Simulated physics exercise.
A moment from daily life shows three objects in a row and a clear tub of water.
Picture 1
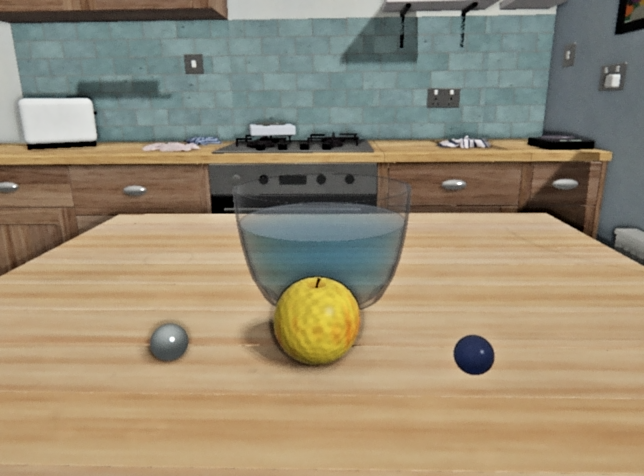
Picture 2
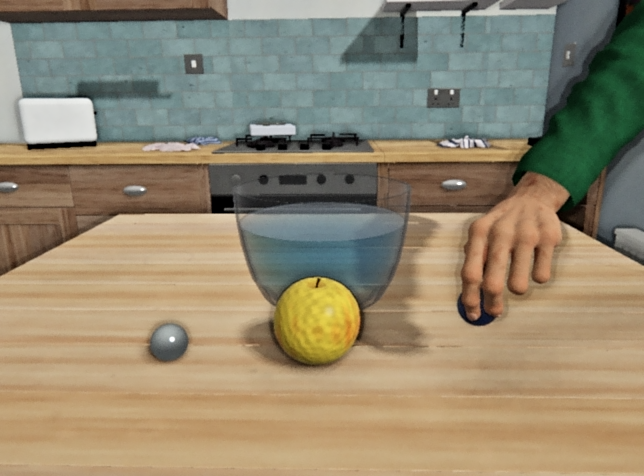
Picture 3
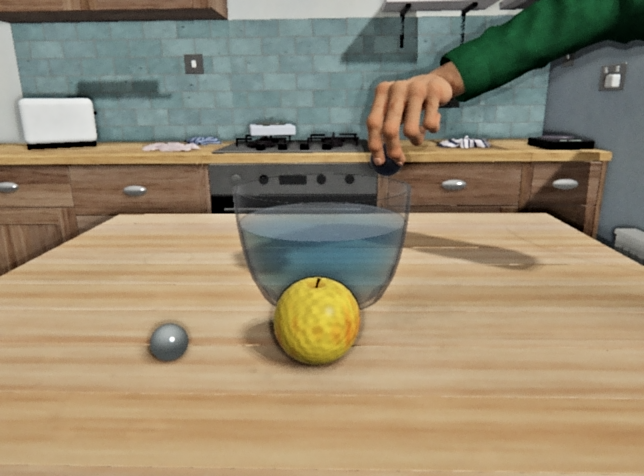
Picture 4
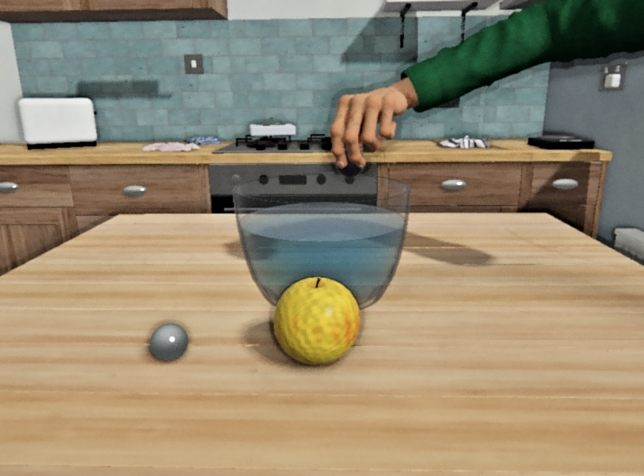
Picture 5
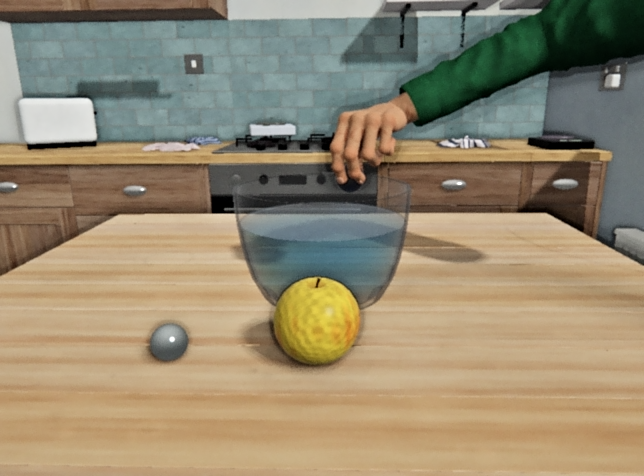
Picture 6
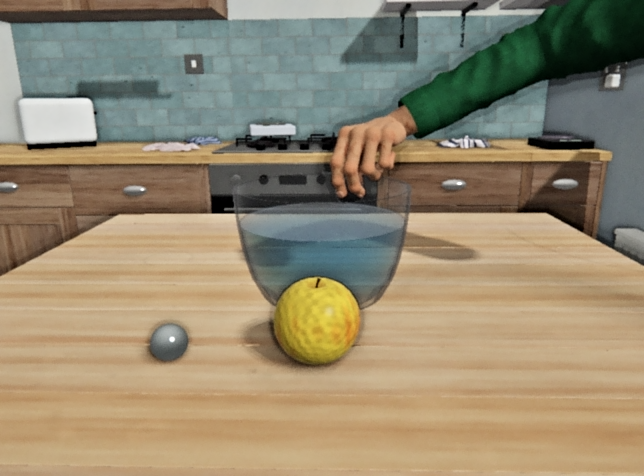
In the video, a steel ball, a yellow apple and a dark blue marble sit before a clear tub of water; a green-sleeved hand lifts the marble from the right, carries it left above the tub, and lowers it slightly.
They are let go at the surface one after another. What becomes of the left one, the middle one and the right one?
Well, from the left it falls to the base, then remains up, then falls to the base.
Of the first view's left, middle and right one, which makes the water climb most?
It is the central piece.
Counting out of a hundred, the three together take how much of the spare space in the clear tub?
Result: 20 %.
Soon after, the glass marble goes to the bottom.
Later, the apple floats.
In the end, the steel ball goes to the bottom; afloat, apple.
